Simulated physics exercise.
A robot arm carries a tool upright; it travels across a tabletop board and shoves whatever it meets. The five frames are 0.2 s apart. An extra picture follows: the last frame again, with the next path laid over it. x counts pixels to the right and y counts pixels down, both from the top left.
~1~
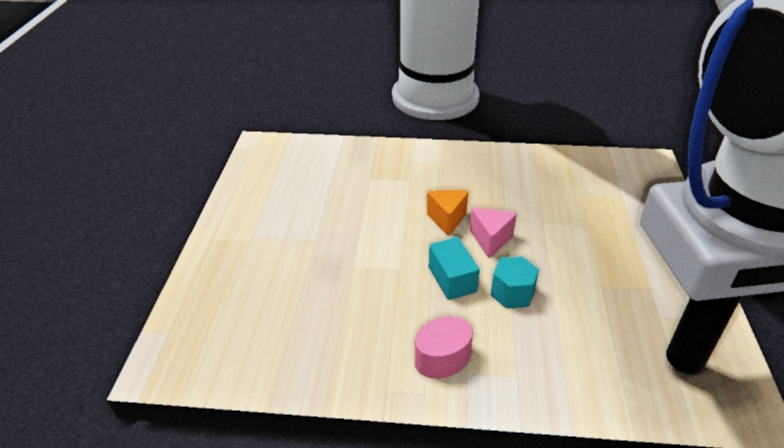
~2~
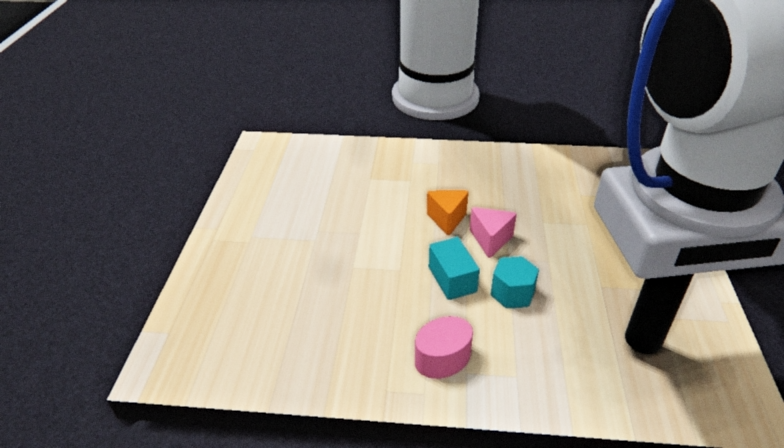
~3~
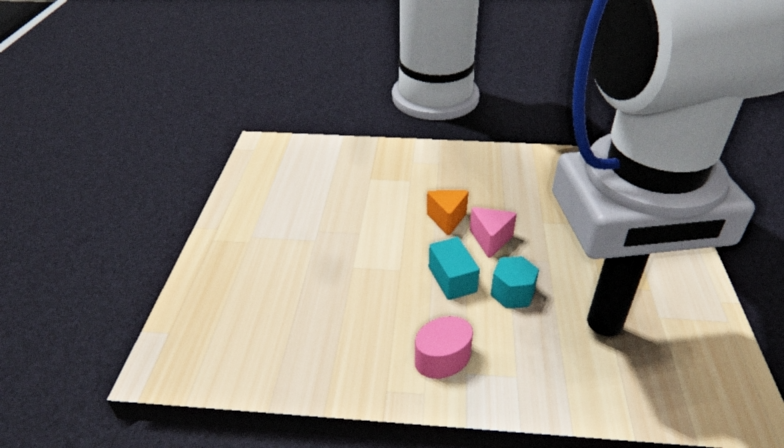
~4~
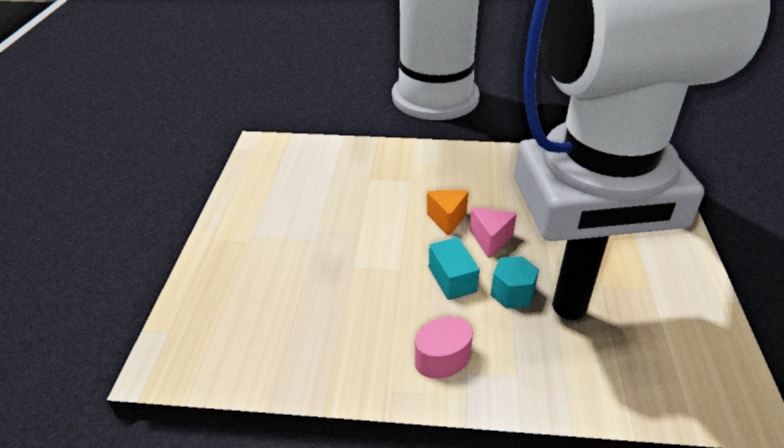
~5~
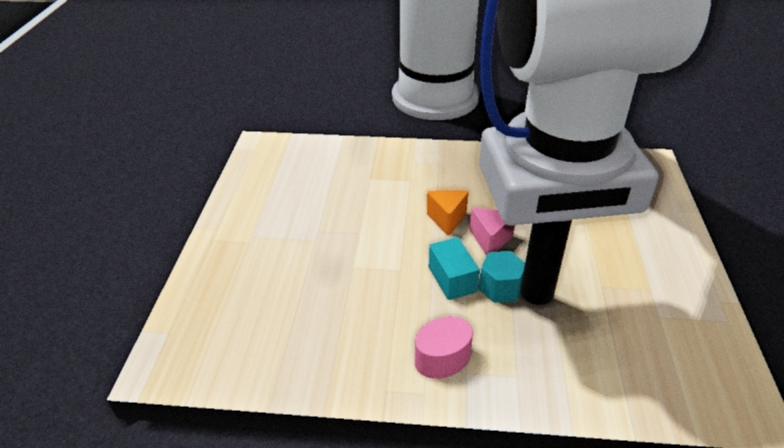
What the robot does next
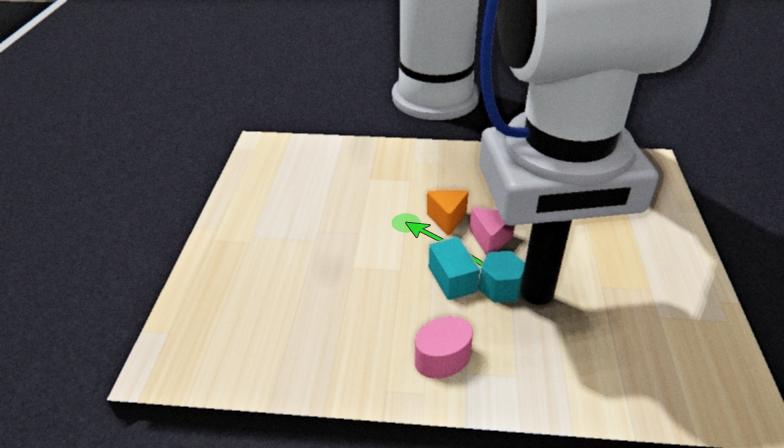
The video shows a robot arm with a black rod moving left across a wooden board holding five orange, pink and teal blocks. The rod reaches the teal six-sided block and nudges it slightly left, against the teal oblong.
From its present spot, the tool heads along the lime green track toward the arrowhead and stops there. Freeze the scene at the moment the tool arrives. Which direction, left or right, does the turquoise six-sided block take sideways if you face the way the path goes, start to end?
It shifts leftward.
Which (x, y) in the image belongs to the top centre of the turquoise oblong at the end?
Its top centre is at about (403, 257).
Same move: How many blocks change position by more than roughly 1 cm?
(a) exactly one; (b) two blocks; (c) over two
c.
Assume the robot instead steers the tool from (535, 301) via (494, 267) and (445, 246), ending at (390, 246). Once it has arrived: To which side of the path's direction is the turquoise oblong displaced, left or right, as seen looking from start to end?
That block drifts left.
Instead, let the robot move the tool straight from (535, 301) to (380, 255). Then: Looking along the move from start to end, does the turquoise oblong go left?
Answer: Yes.
Drawn move, from (535, 301) over (470, 256) to (406, 223).
What follows on the original path. One third of the way, tool at (492, 261); turquoise oblong at (421, 253); turquoise six-sided block at (455, 245), turned 45° anticlockwise.
Two thirds of the way, tool at (449, 236); turquoise oblong at (404, 256), turned 40° anticlockwise; pink triangular piece at (488, 210), turned 55° clockwise; turquoise six-sided block at (418, 232), turned 100° anticlockwise.
At the end, tool at (406, 214); orange triangular piece at (441, 189), turned 65° clockwise; turquoise oblong at (403, 257), turned 40° anticlockwise; pink triangular piece at (488, 210), turned 55° clockwise; turquoise six-sided block at (407, 229), turned 135° anticlockwise.
